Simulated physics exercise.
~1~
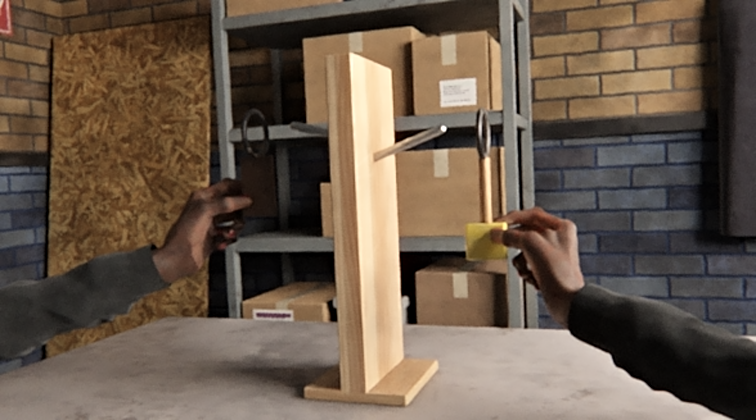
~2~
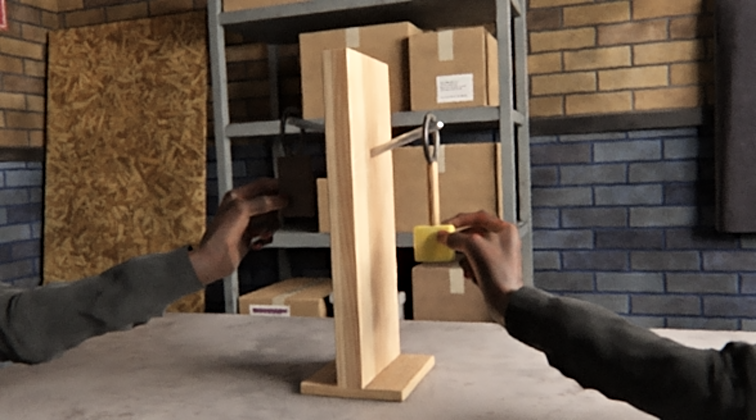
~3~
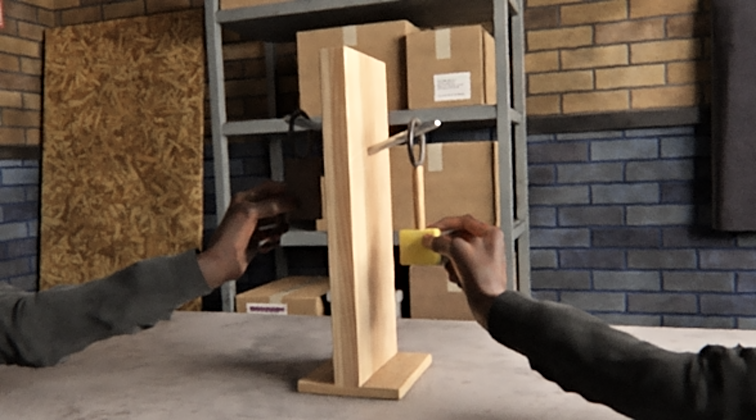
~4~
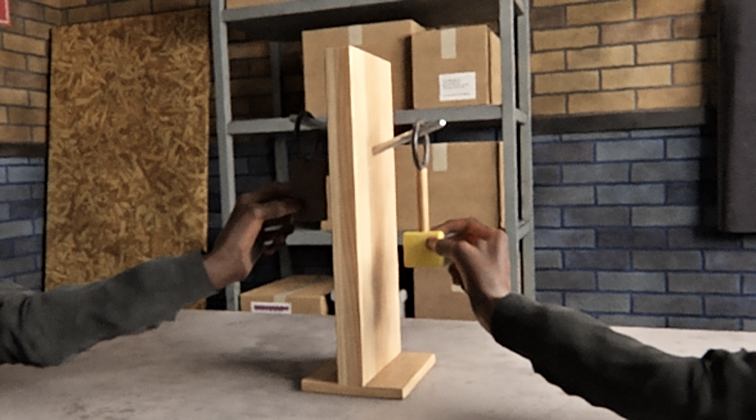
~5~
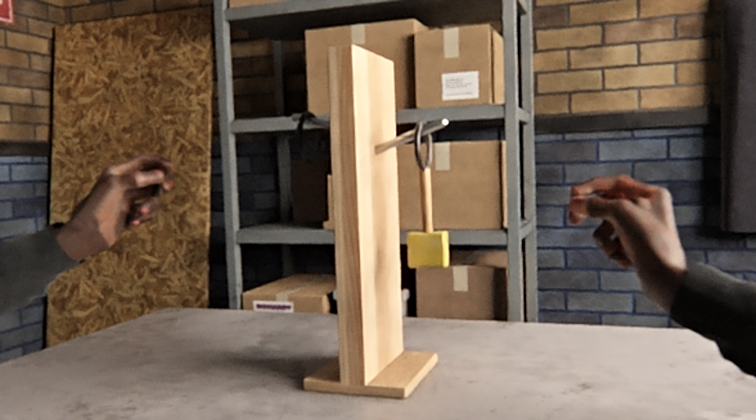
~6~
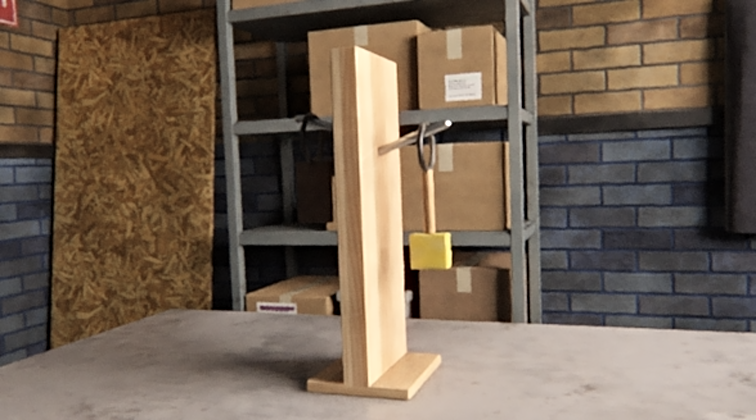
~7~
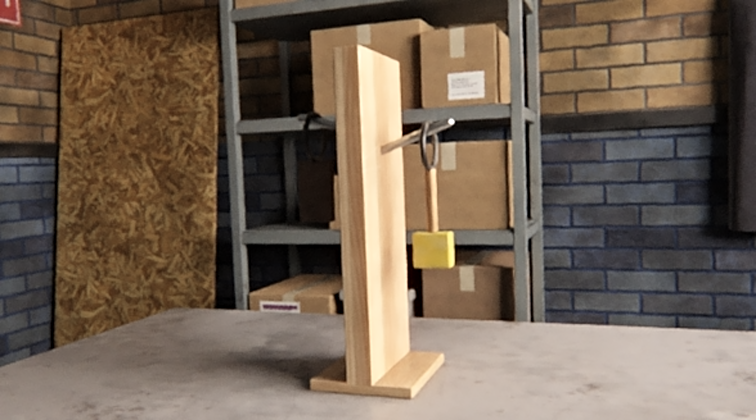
Two hands in dark sleeves reach in from either side of a wooden peg stand on a grey table, seen from the front by a slightly swaying camera, with shelves of cardboard boxes and a brick wall behind. The right hand holds a yellow brush with a ring on its handle, and the left holds a dark brown tag. Both hands move inward, bringing the ring over the right peg and the tag partly behind the upright. They let go and withdraw out of view. The brush stays hanging on the right, and the partly hidden tag stays on its peg.
